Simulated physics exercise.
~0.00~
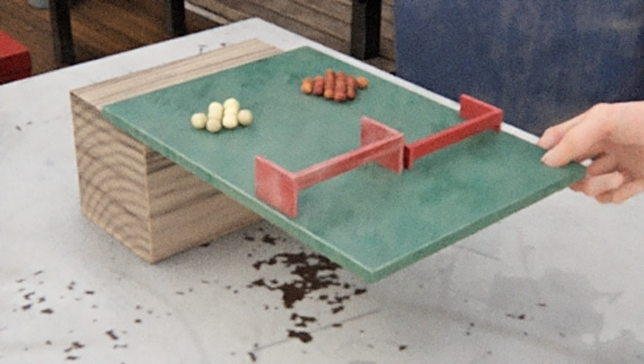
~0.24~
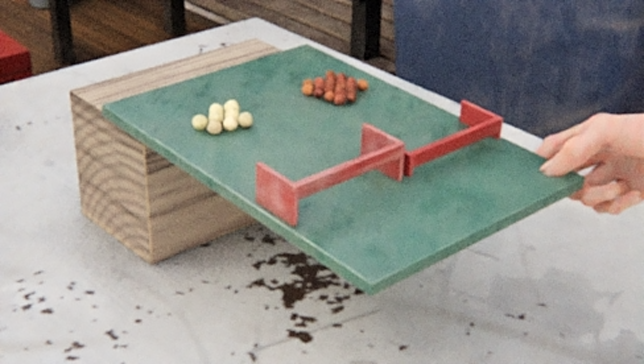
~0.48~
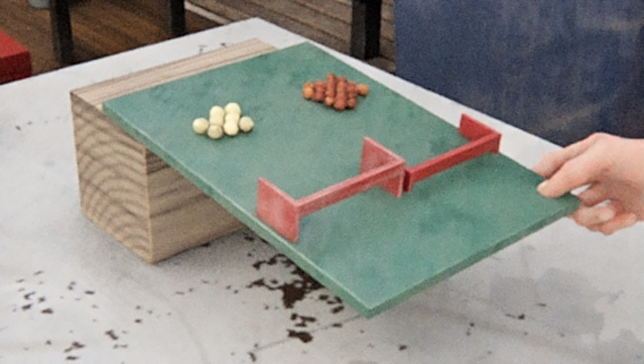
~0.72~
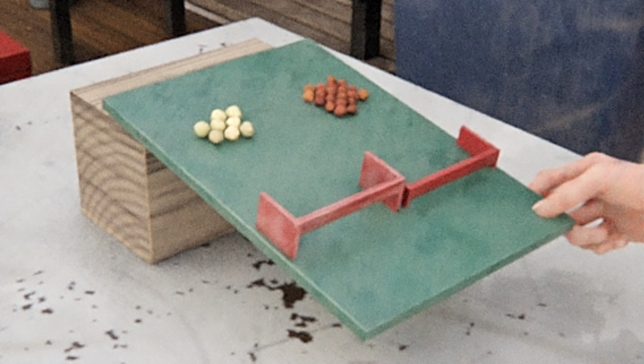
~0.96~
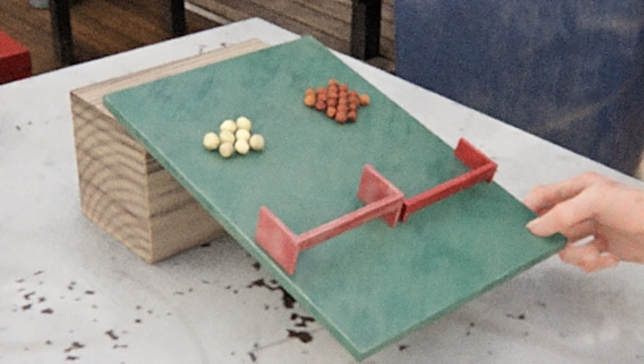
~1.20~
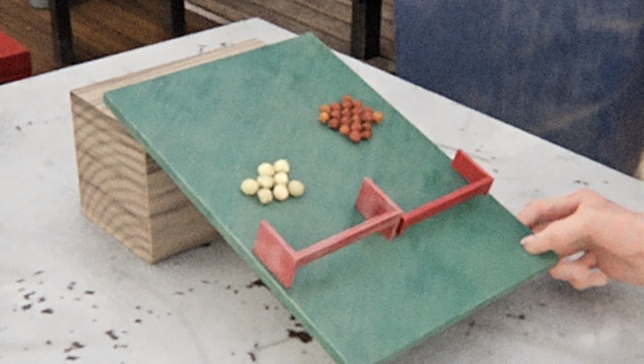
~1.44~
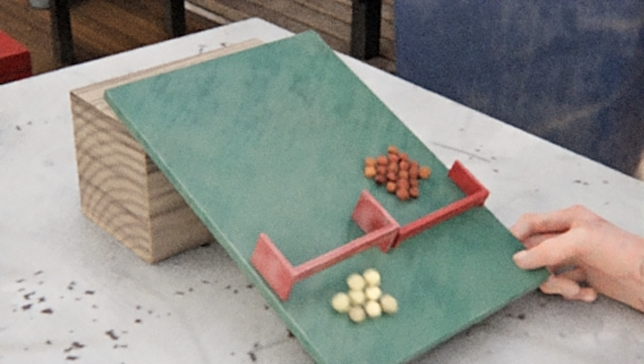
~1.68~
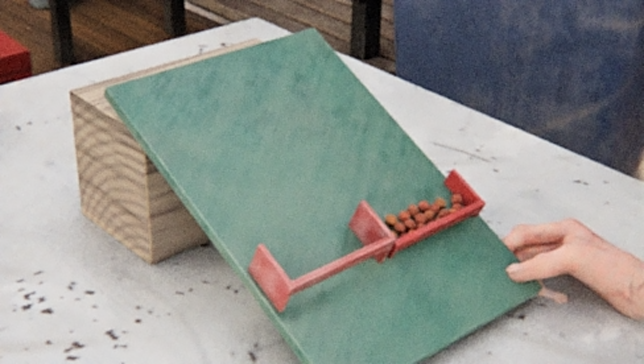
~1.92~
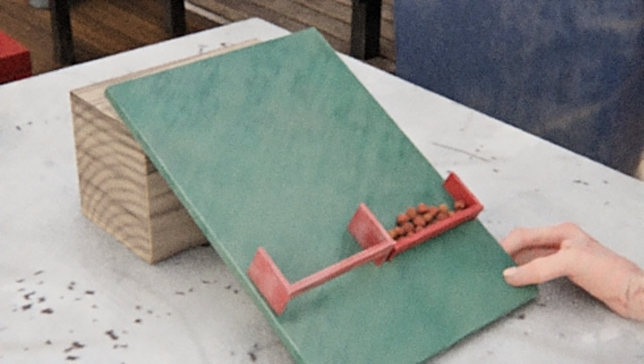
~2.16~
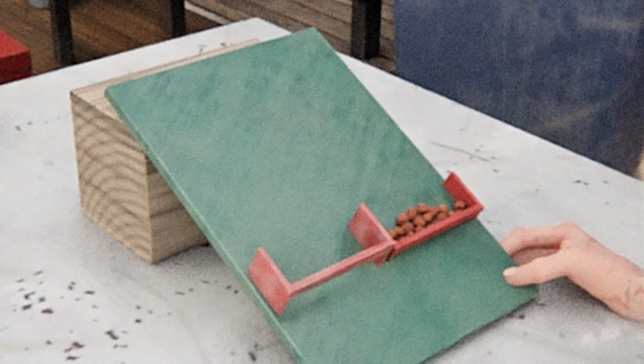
Green board tilting as a hand lowers one end, pale balls rolling under a red bar while reddish-brown pieces gather behind another.
